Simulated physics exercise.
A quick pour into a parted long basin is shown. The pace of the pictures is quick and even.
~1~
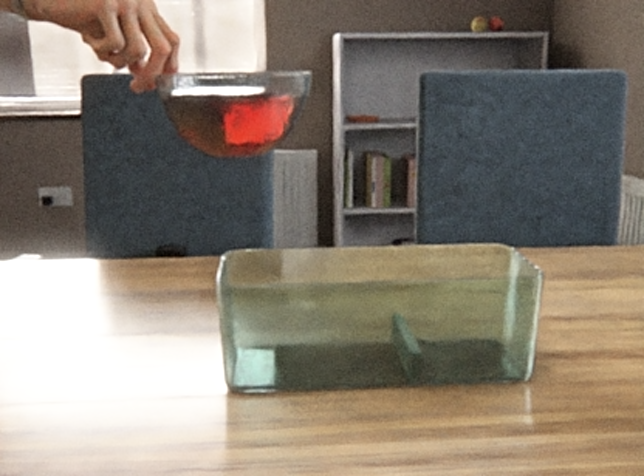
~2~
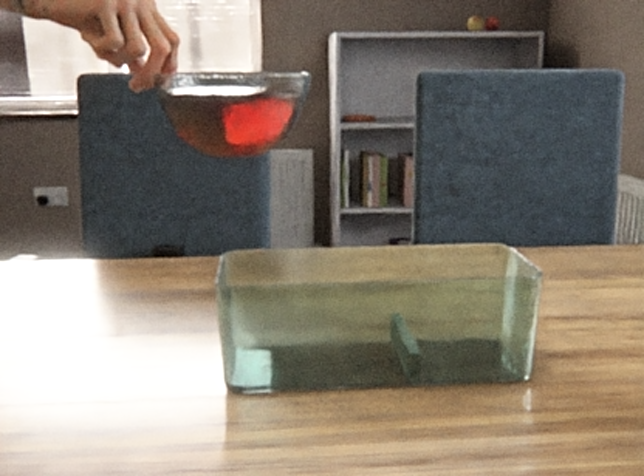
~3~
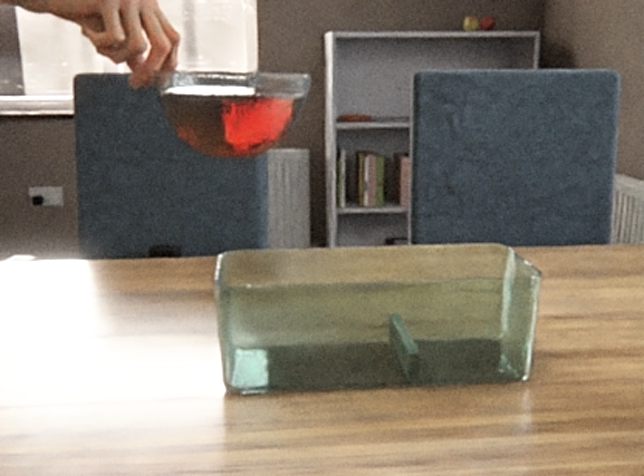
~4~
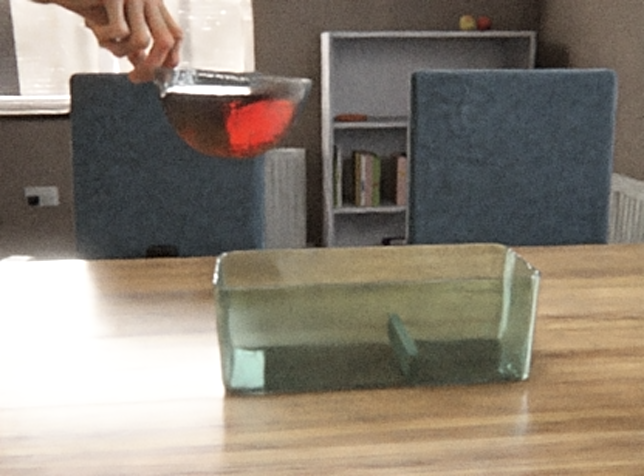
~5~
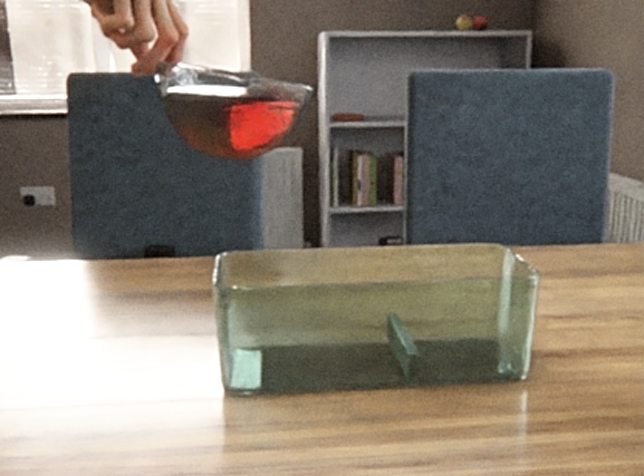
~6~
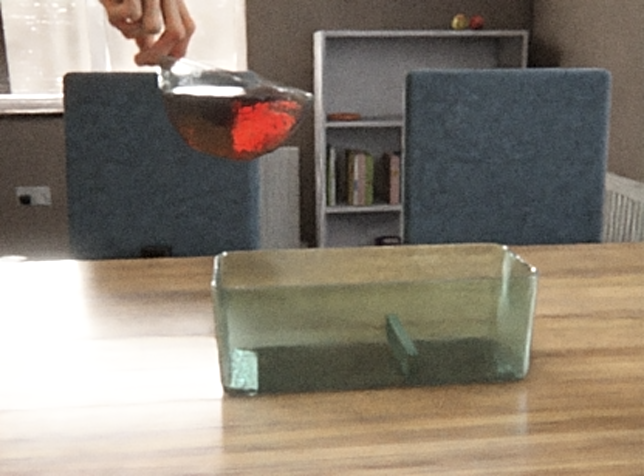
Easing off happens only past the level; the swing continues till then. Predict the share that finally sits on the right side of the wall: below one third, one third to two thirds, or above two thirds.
After it calms, what's right of the wall is a small share, below one third.
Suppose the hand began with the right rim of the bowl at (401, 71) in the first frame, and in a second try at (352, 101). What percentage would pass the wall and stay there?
75 % and 50 %.
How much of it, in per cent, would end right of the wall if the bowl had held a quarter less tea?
About 10 per cent.
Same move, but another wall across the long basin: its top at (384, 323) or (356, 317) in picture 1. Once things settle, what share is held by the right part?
Around 35 per cent for the first, around 65 per cent for the second.
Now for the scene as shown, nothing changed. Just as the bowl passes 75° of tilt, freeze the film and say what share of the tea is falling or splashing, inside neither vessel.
Near 45 in a hundred.
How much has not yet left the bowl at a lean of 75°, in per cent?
About 40 per cent.
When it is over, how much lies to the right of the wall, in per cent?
I'd say near 15 in a hundred.
A moment on, the bowl is tipped on its side and 39 per cent is still to pour, 17 is left of the wall and 0 right of it.
Next, the bowl is tipped right over and 0 per cent is still to pour, 86 is left of the wall and 6 right of it.
Then the bowl is tipped right over and 0 per cent is still to pour, 86 is left of the wall and 12 right of it.
Later the bowl is tipped right over and 0 per cent is still to pour, 84 is left of the wall and 14 right of it.
Finally, 84 per cent lies left of the wall, 14 right of it and 2 outside.
